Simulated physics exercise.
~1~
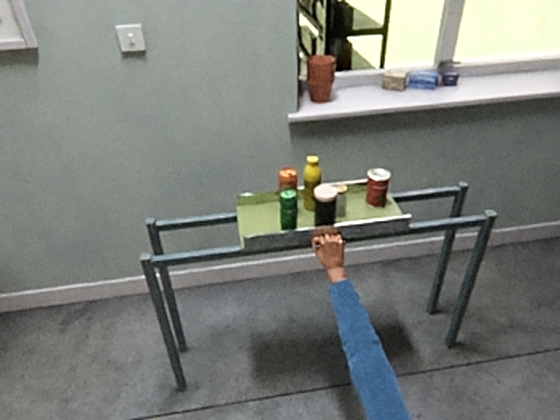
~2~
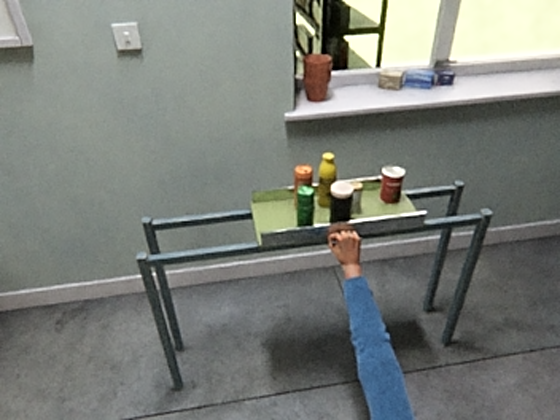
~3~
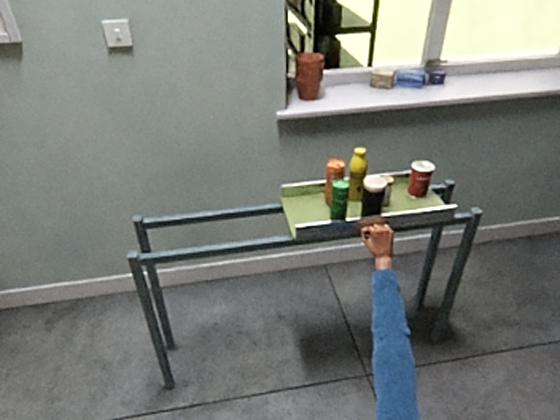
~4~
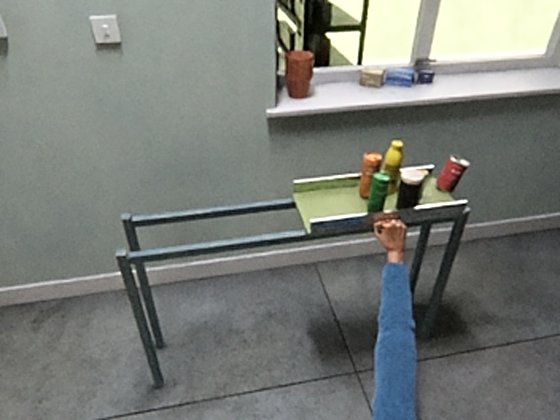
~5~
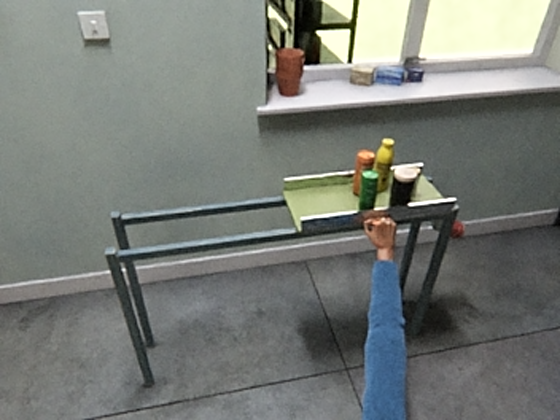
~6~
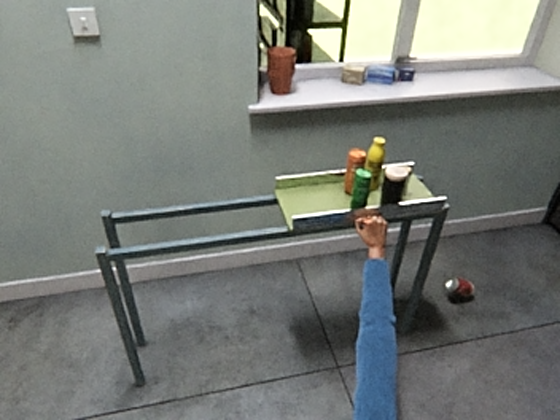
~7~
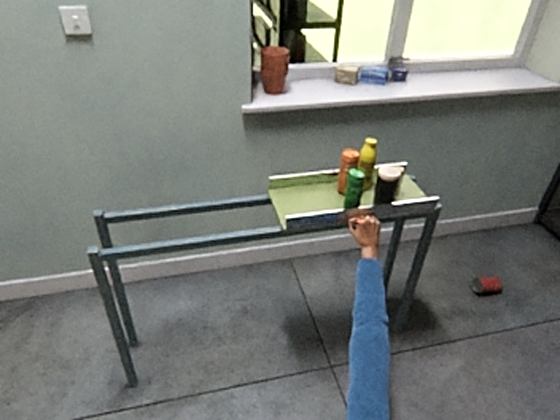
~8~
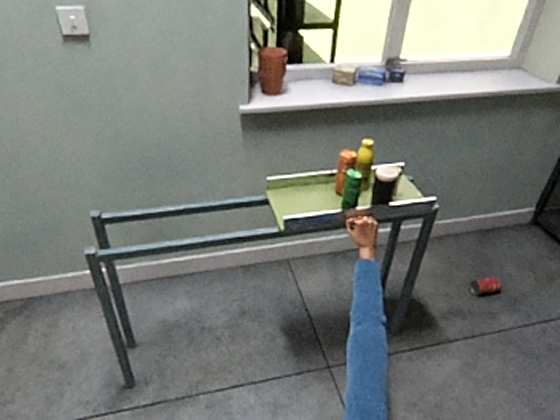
In a grey-walled room, a hand slid a green tray of cans and bottles rightward along a metal frame until the red tin tipped off the right end and fell, ending on its side on the floor while the others stayed upright aboard.
